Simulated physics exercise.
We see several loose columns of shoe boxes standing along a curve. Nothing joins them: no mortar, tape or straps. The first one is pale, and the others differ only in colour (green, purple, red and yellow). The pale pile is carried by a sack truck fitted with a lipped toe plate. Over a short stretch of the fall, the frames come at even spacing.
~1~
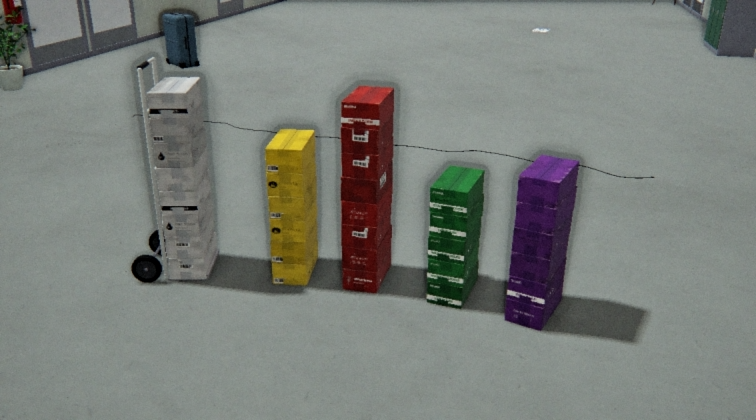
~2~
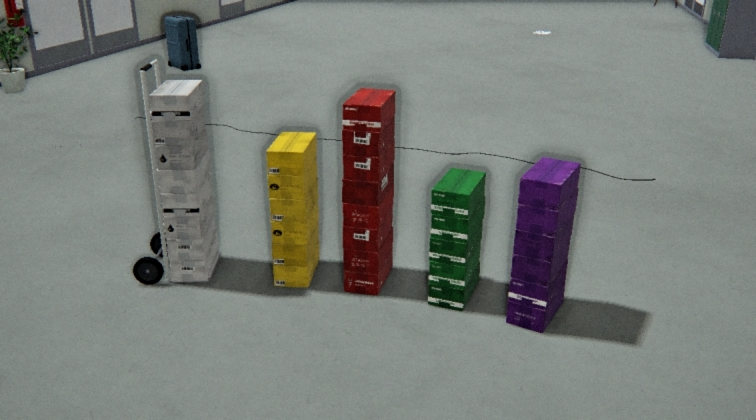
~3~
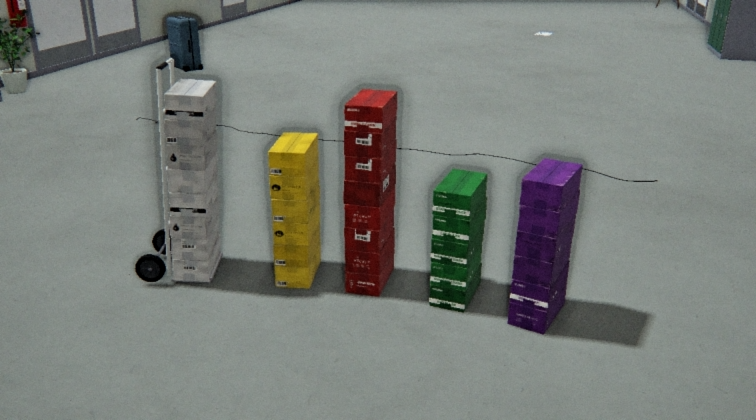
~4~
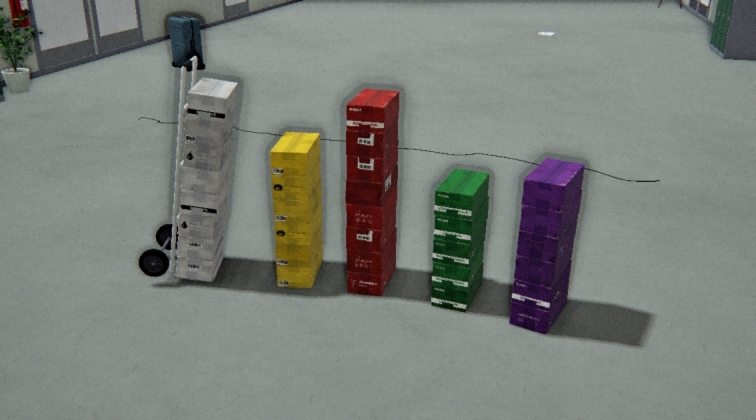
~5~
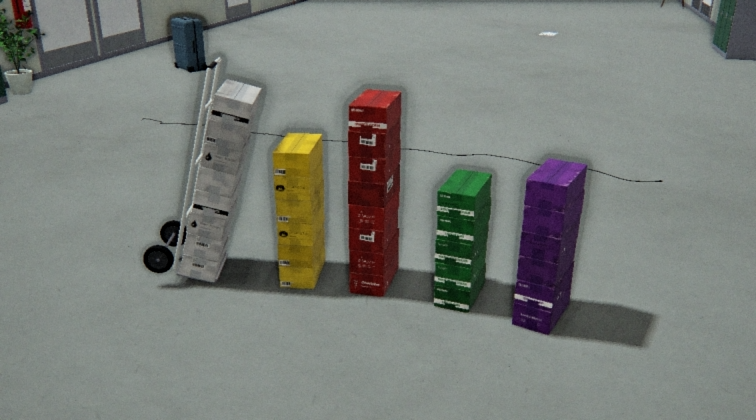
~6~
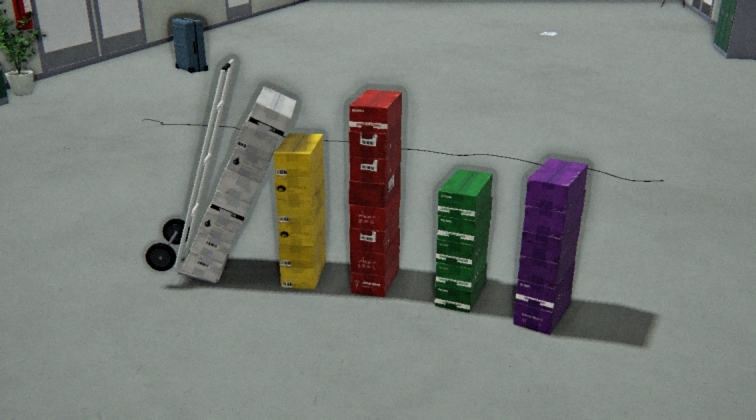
A white stack of boxes on a hand truck tilts right toward a yellow stack.
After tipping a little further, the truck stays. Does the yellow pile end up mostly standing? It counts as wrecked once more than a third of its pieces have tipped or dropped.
No, it goes down.
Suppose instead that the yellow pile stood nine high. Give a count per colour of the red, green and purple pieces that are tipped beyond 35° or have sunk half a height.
Pieces down at the end - red: 7, green: 4, purple: 5.
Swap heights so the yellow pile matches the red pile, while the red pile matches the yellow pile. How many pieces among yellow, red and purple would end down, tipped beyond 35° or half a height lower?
The tally reads yellow 7, then red 5, then purple 6.
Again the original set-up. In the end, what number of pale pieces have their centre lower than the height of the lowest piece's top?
Pale pieces: 4.
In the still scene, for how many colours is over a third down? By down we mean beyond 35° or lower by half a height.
The total is 4.
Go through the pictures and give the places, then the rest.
In the first picture (places mark the middle of the side facing us), truck frame (146, 114) level; top yellow box (284, 161); top red box (360, 116); the rest undisturbed.
Truck frame (148, 116) level; top yellow box (285, 164), in the second picture.
Truck frame (161, 114) rocked barely, top of the pale pile leaning barely; top yellow box (287, 165); the rest undisturbed, in the third picture.
Truck frame (181, 112) rocked a little, top of the pale pile leaning a little; top yellow box (289, 164); the rest undisturbed, in the fourth picture.
Truck frame (202, 112) rocked clearly, top of the pale pile leaning clearly; top yellow box (291, 165); the rest undisturbed, in the fifth picture.
Truck frame (213, 113) rocked clearly, top of the pale pile leaning clearly; top yellow box (292, 165); top red box (368, 120); the rest undisturbed, in the sixth picture.
Soon after the last picture, 8 of the pale pile down; none of the 6 yellow boxes down (0 of 25 in all colours); top yellow box leaning a little.
A little later, 8 of the pale pile down; 3 of the 6 yellow boxes down (3 of 25 in all colours); top yellow box leaning well over, about its own height lower; top red box leaning clearly, half its height lower.
Later still, 7 of the pale pile down; 6 of the 6 yellow boxes down (14 of 25 in all colours); top yellow box leaning well over, some three heights lower; top red box leaning clearly, some two heights lower.
After that, 7 of the pale pile down; 6 of the 6 yellow boxes down (23 of 25 in all colours); top yellow box leaning steeply, some three heights lower; top purple box on its side.
At rest, 7 of the pale pile down; 6 of the 6 yellow boxes down (23 of 25 in all colours); top yellow box upside down; top purple box upside down. As the last picture would show them, middles, top yellow box near (445, 245).
